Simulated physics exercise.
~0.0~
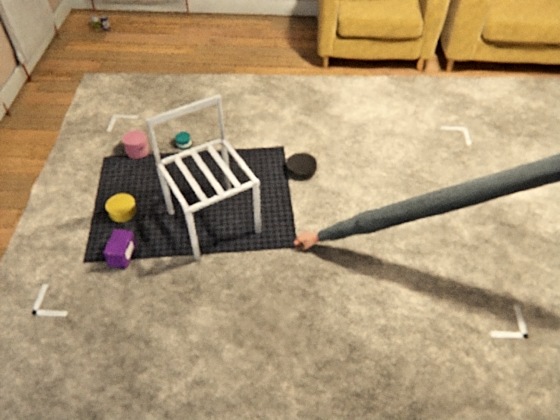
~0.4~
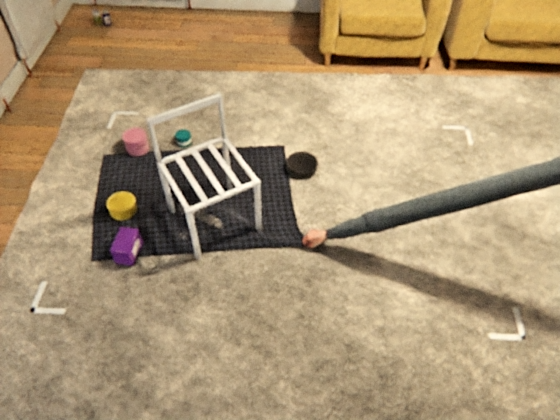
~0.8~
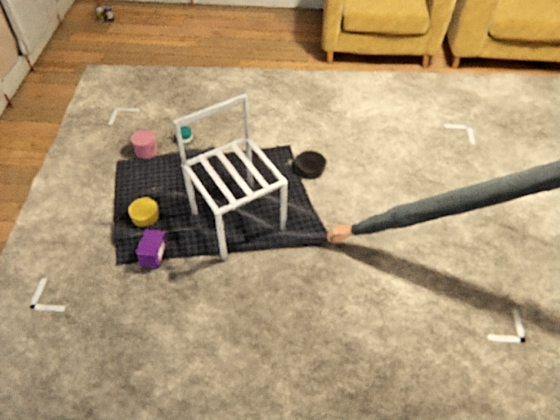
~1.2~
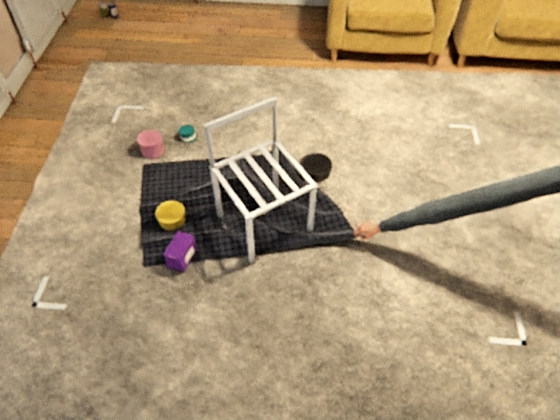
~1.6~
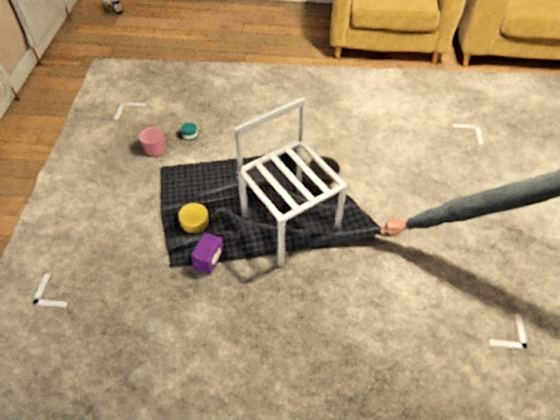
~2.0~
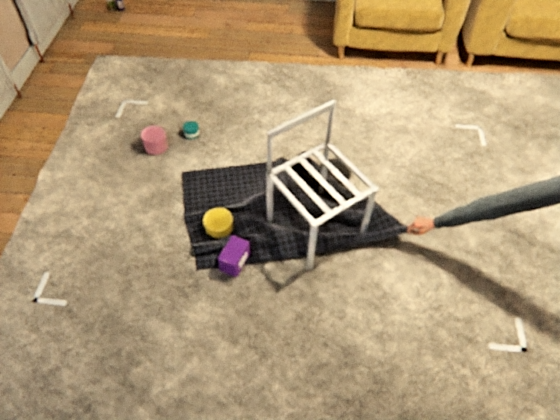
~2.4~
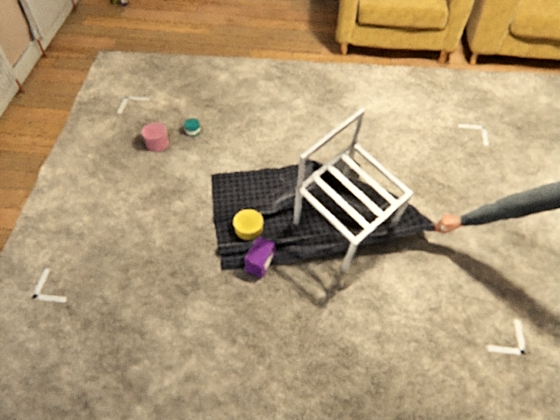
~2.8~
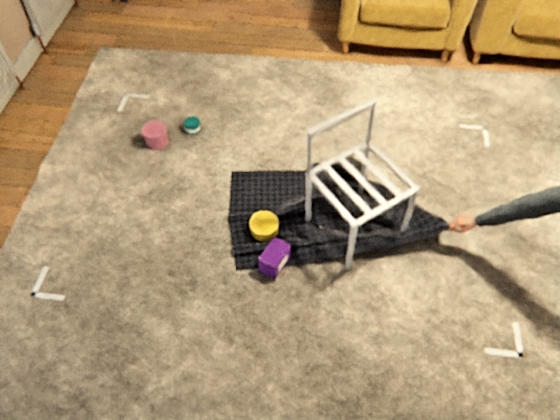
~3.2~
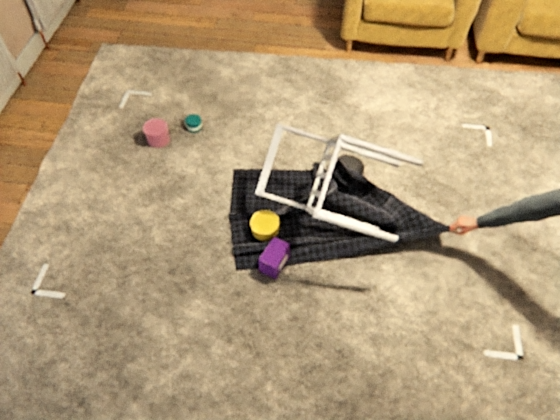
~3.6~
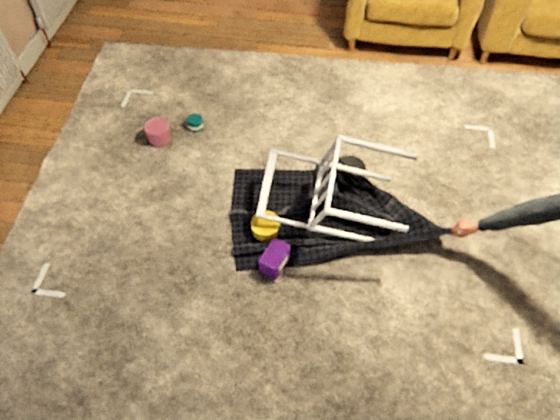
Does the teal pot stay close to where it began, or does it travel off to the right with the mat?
The teal pot stays close to where it began, left behind on the carpet. The yellow bin and purple box ride a long way right with the mat, while the black bucket shifts a more moderate distance.
